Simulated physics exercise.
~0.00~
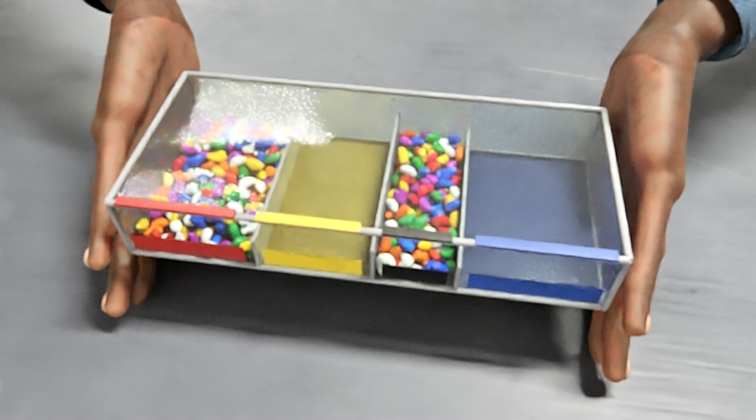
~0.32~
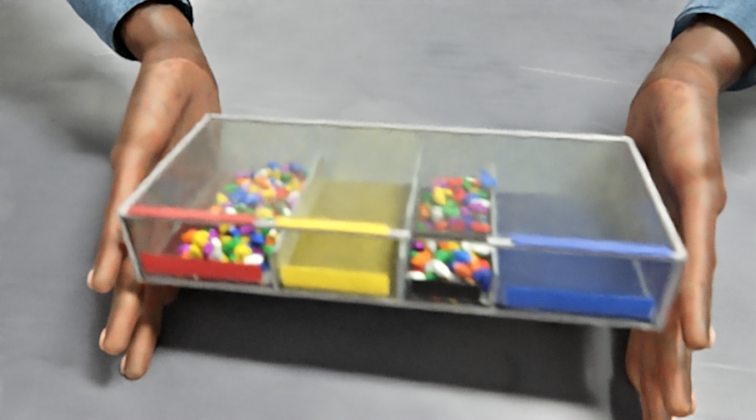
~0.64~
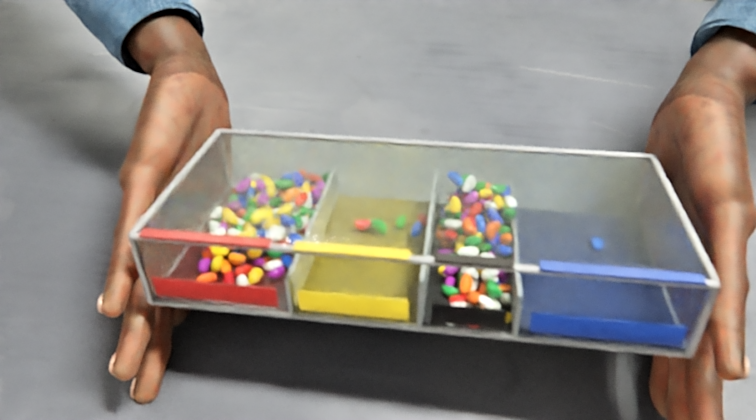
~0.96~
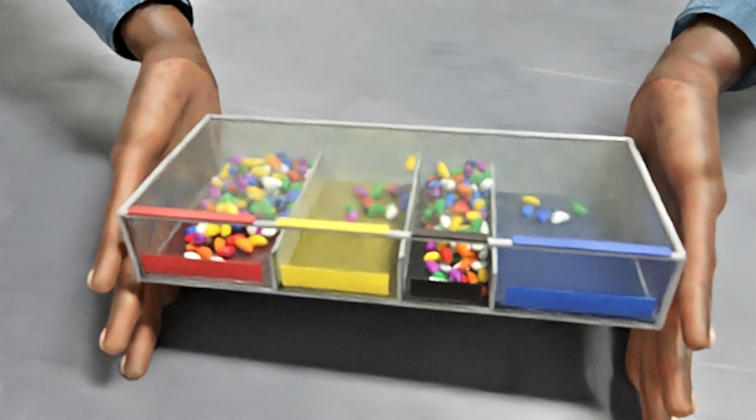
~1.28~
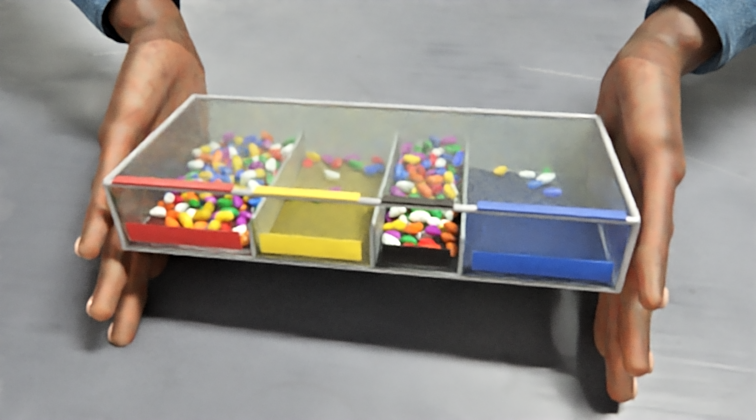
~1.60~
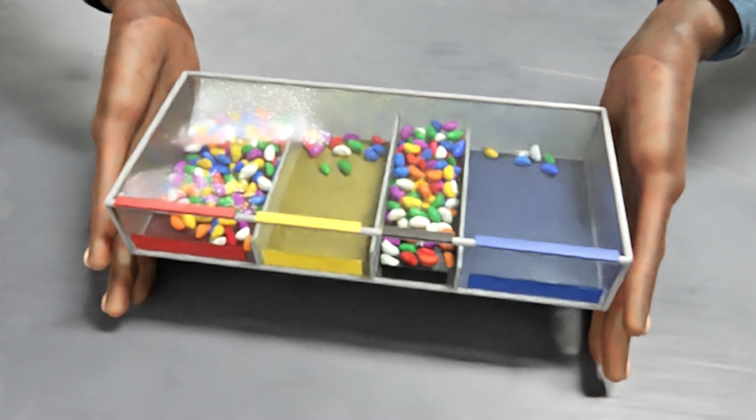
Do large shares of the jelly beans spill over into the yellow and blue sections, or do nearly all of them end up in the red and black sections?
Nearly all of them end up in the red and black sections. Only a few come to rest in the yellow and blue ones.
